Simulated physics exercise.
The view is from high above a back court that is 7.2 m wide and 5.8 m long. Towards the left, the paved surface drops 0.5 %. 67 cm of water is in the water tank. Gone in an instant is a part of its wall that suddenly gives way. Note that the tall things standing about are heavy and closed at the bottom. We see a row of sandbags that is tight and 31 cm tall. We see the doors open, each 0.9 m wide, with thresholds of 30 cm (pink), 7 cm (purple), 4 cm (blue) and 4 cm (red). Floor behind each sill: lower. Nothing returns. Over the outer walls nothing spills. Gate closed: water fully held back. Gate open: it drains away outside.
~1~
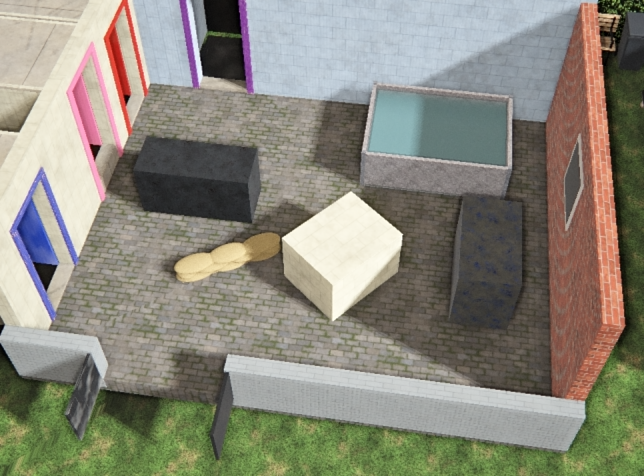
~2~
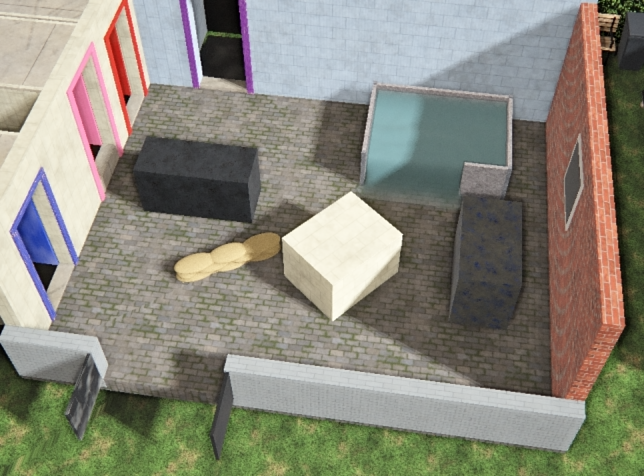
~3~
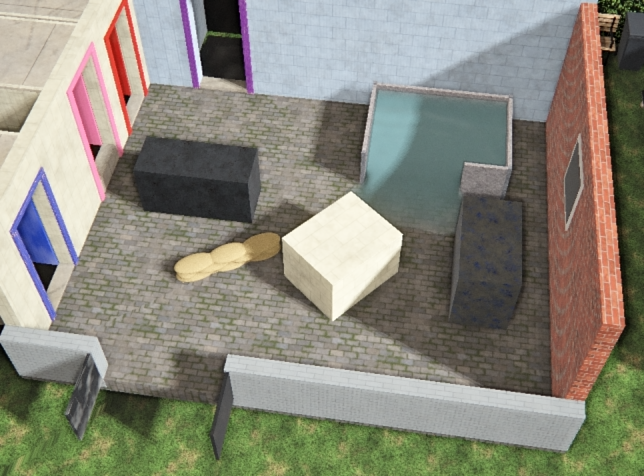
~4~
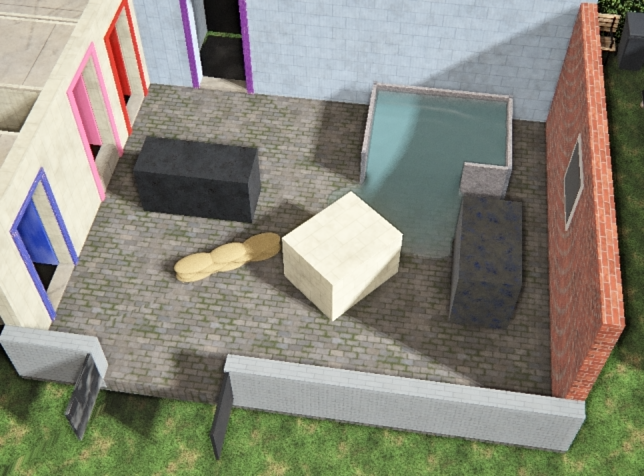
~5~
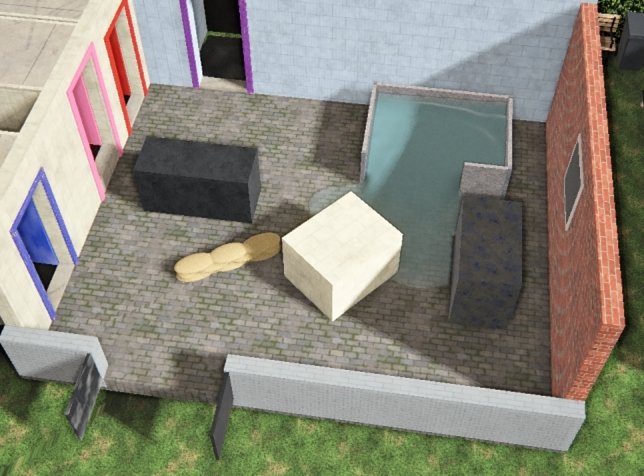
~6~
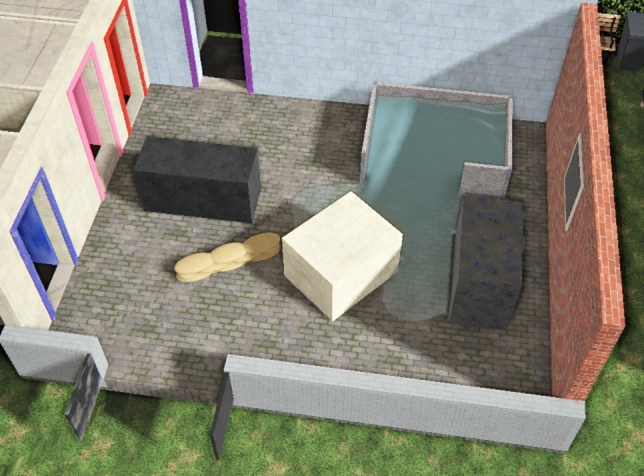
Part of the front wall of a raised grey water tank vanishes at the back right of a paved court, seen from high above by a still camera. Around it stand a cream block, two dark blocks, three joined tan sacks, a red brick wall and colourful doorways at left. Water pours through the gap, spreads over the paving, then runs forward between the cream and right-hand dark blocks.
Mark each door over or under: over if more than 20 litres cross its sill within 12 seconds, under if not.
Marks: Pink door: Under; purple door: Under; blue door: Over; red door: Over.
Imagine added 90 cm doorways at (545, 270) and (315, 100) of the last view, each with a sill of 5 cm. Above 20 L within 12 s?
Door 1: Limit broken; door 2: Limit not reached.
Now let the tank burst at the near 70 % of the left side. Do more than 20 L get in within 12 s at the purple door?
Compared with the limit, purple is more.
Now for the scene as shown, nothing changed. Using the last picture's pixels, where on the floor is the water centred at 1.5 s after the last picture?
(407, 230).
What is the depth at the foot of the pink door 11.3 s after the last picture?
It's some 9.5 centimetres deep.
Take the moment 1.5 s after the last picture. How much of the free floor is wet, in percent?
Covered: Roughly 40 per cent.
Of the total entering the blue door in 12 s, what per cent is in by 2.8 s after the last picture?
It comes to about 0 per cent.
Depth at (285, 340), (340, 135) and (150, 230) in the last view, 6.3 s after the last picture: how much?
The depths come out at 5, 2 and 8 centimetres, in the order listed.
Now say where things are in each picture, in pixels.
In the first frame, the water tank at (439, 127) is whole and still, 67 cm deep.
In the second frame, water pours out at (412, 177) and has run 0.8 m, to (460, 200); typically 10 cm deep outside, 67 cm at the water tank's back.
In the third frame, the front is at a hidden place, 1.1 m from the gap at (412, 180); 1.3 m2 of floor is under water; 67 cm left at the back of the water tank.
In the fourth frame, water pours out at (412, 180) and has run 1.4 m, to (449, 252); typically 10 cm deep outside, 62 cm at the water tank's back.
In the fifth frame, water pours out at (412, 181) and has run 1.9 m, to (431, 284); typically 10 cm deep outside, 57 cm at the water tank's back.
In the sixth frame, the front is at (420, 316), 2.5 m from the gap at (412, 181); 4.5 m2 of floor is under water; 57 cm left at the back of the water tank.
Then, 0.7 s after the last picture water covers 25 % of the floor and is deepest (48 cm) near (363, 233); pink door not reached, purple door not reached, blue door not reached, red door not reached.
Then, 1.5 s after the last picture water covers 40 % of the floor and is deepest (35 cm) near (441, 260); pink door not reached, purple door not reached, blue door not reached, red door not reached.
Then, 2.8 s after the last picture water covers 70 % of the floor and is deepest (22 cm) near (550, 423); pink door not reached, purple door not reached, blue door 7 cm at the sill, 3 L in, red door not reached.
Then, 6.3 s after the last picture water covers 90 % of the floor and is deepest (18 cm) near (523, 167); pink door 5 cm at the sill, 0 L in, purple door 5 cm at the sill, 0 L in, blue door 10 cm at the sill, 112 L in, red door 7 cm at the sill, 4 L in.
Then, 11.3 s after the last picture water covers 95 % of the floor and is deepest (10 cm) near (105, 195); pink door 9 cm at the sill, 0 L in, purple door 7 cm at the sill, 5 L in, blue door 8 cm at the sill, 194 L in, red door 8 cm at the sill, 52 L in.
